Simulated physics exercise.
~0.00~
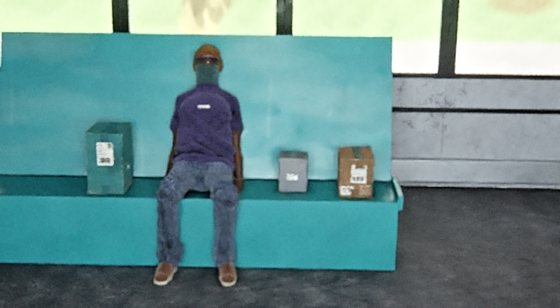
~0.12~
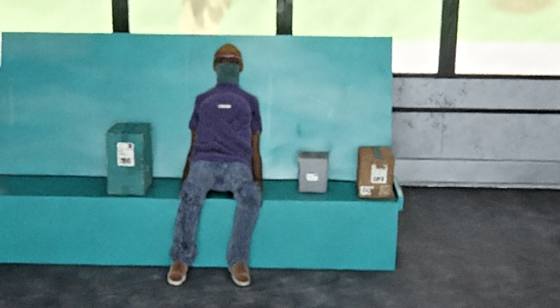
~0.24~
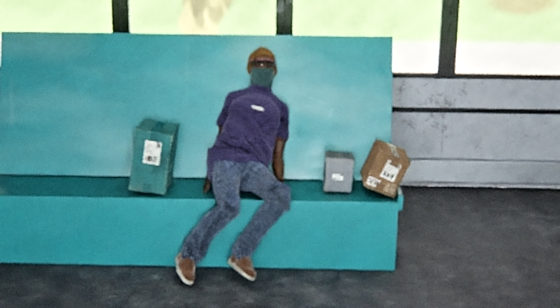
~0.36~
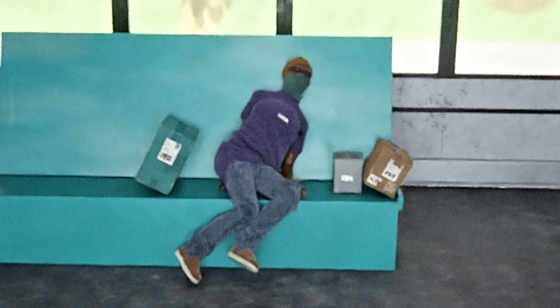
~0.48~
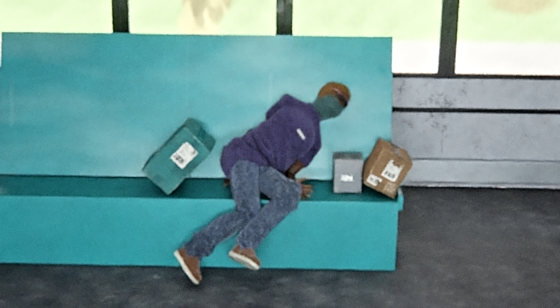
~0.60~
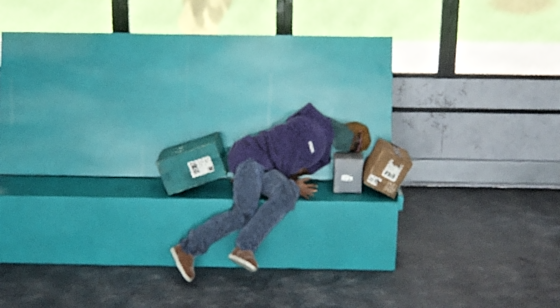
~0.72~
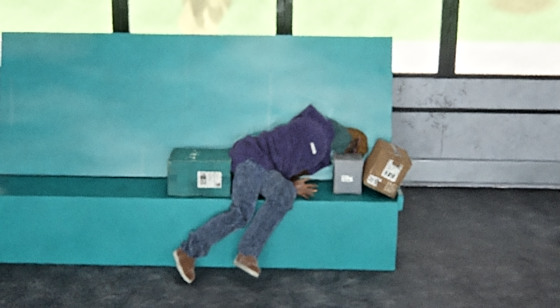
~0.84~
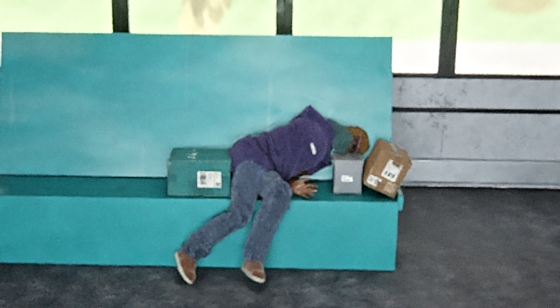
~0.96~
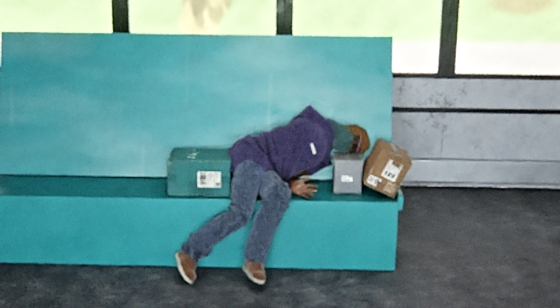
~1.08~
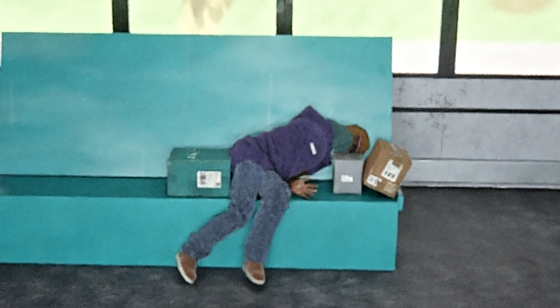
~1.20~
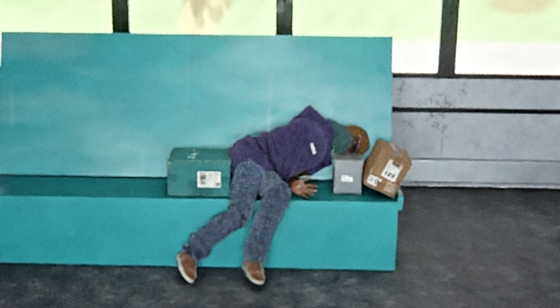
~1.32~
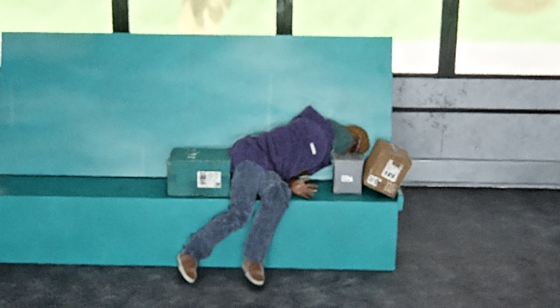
A person in a purple shirt seated on a teal bench slides right along with a teal box, a grey tub and a brown box, then slumps right, head by the tub, while the teal box topples onto its side; all stay on the bench, the brown box tilted.
